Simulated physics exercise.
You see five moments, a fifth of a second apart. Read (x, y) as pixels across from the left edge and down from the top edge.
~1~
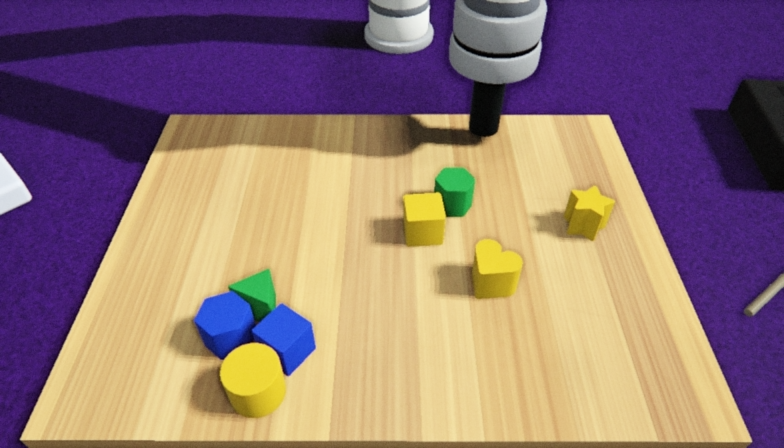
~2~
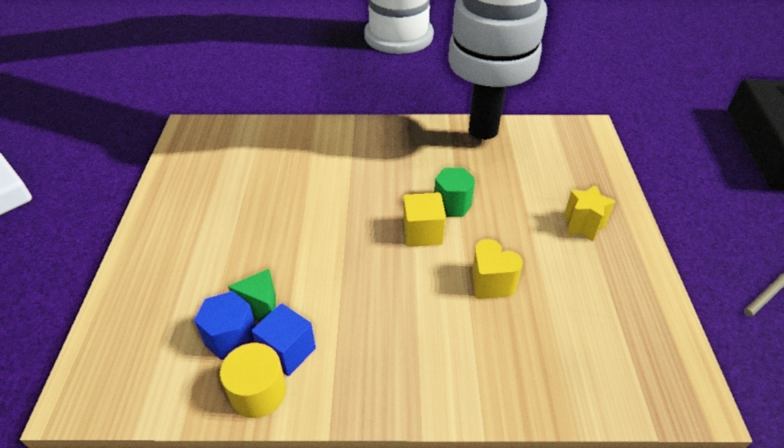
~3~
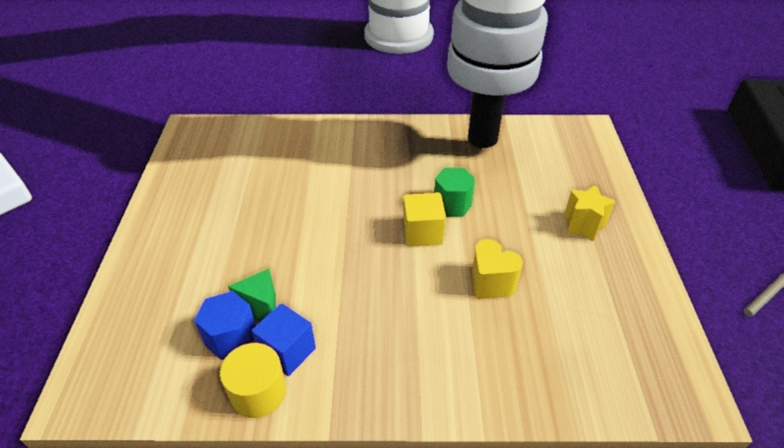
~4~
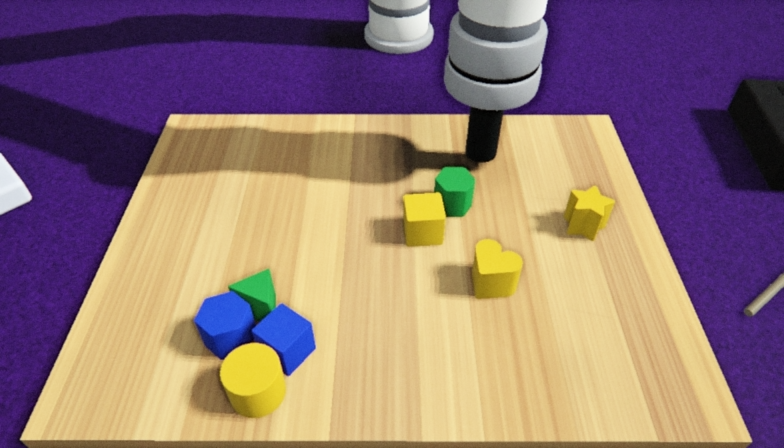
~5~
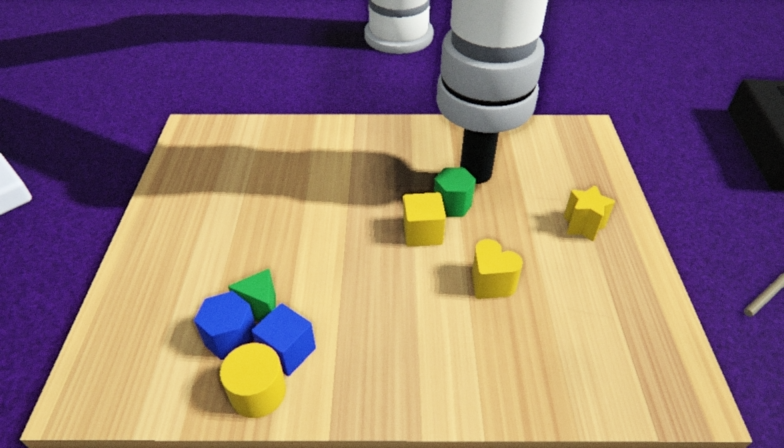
A grey-and-white robotic arm with a black tip stands over the far edge of a pale wooden board on a purple surface, seen from above at an angle. Yellow, green and blue blocks sit in a cluster at lower left and a looser group right of centre, with a yellow star farther right. The arm slides nearer, beside the green hexagon, while the blocks and camera stay still.
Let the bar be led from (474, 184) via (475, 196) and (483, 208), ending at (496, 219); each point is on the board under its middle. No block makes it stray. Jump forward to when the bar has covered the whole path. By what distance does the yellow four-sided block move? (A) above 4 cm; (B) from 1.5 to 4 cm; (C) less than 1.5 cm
Option C.
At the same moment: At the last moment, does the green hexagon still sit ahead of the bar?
Short answer: No.
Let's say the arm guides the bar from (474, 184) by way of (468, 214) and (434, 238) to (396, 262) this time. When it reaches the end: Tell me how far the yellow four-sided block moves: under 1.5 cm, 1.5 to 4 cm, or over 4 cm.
Travel: Beyond 4 cm.
The first path, step by step. Halfway along, bar at (480, 193); yellow four-sided block at (421, 208); green hexagon at (451, 186).
At the end, bar at (498, 209); yellow four-sided block at (421, 208); green hexagon at (451, 186); yellow heart still.
